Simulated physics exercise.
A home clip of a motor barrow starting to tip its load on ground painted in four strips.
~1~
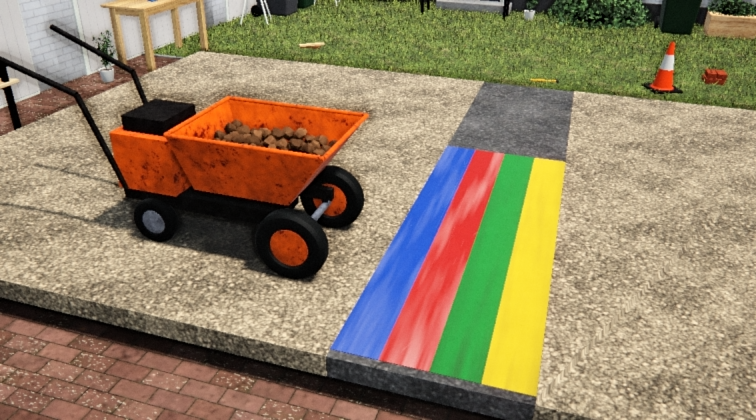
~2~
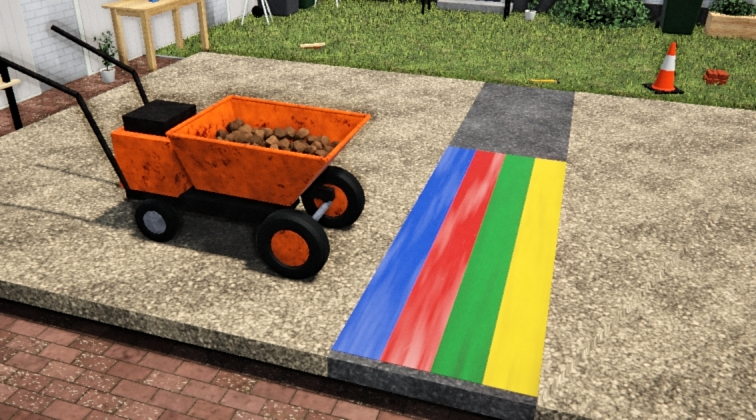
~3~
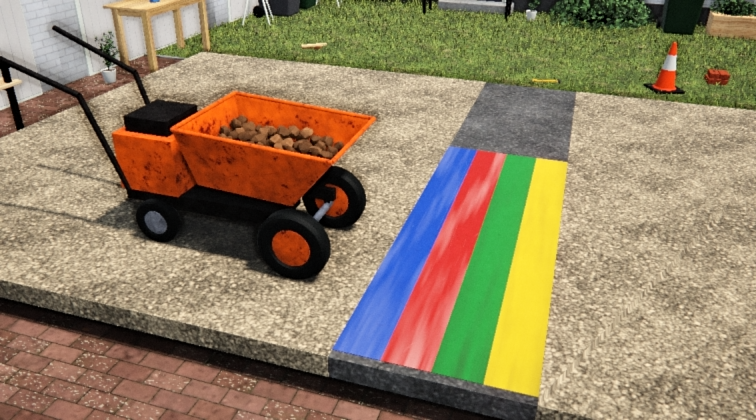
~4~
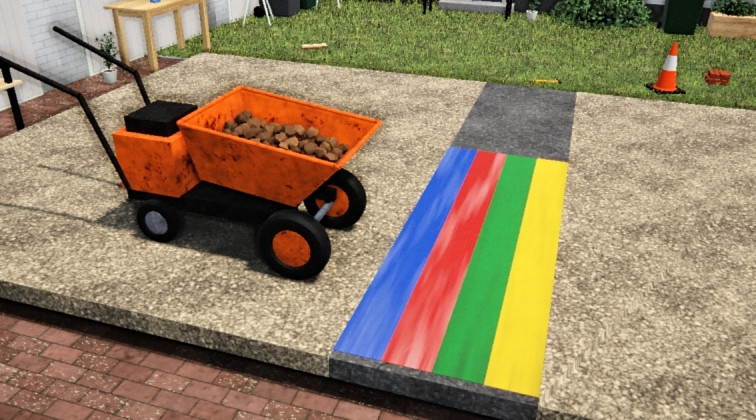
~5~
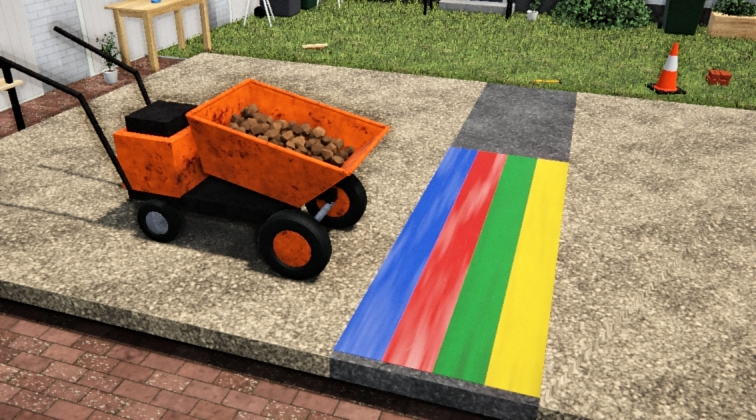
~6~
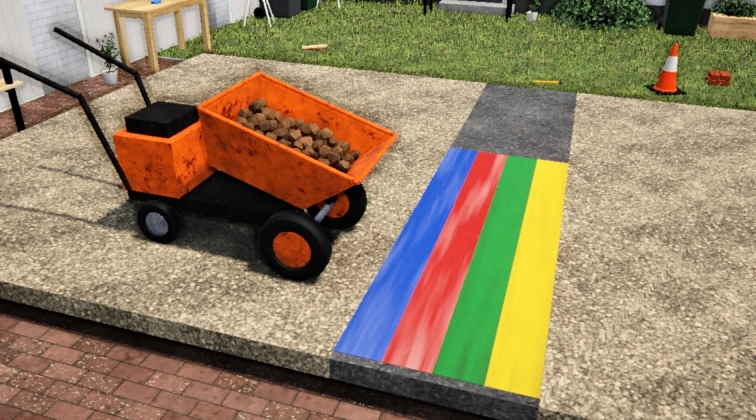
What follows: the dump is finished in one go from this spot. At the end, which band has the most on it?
The red one gets the largest share.
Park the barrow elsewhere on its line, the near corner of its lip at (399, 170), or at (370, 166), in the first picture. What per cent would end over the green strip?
Near 30 % and 40 %.
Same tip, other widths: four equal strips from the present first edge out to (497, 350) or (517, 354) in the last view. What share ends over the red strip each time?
The first gives 30 %, the second 30 %.
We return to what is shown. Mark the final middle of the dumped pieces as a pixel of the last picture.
At about (452, 269).
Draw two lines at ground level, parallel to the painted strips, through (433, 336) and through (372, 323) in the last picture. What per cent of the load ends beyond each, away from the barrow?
In turn 30 and 70 in a hundred.
Just after the last frame, skip tipped steeply; every one in the skip.
A moment on, skip tipped steeply; almost all in the skip; just a few over the blue strip; about a tenth over the red strip.
Further on, skip tipped right over; roughly a third in the skip; about a tenth over the blue strip; roughly a third over the red strip; about a tenth over the green strip; about a tenth over the yellow strip.
When it is over, skip tipped right over; roughly a third in the skip; about a tenth over the blue strip; roughly a third over the red strip; about a tenth over the green strip; about a tenth over the yellow strip.
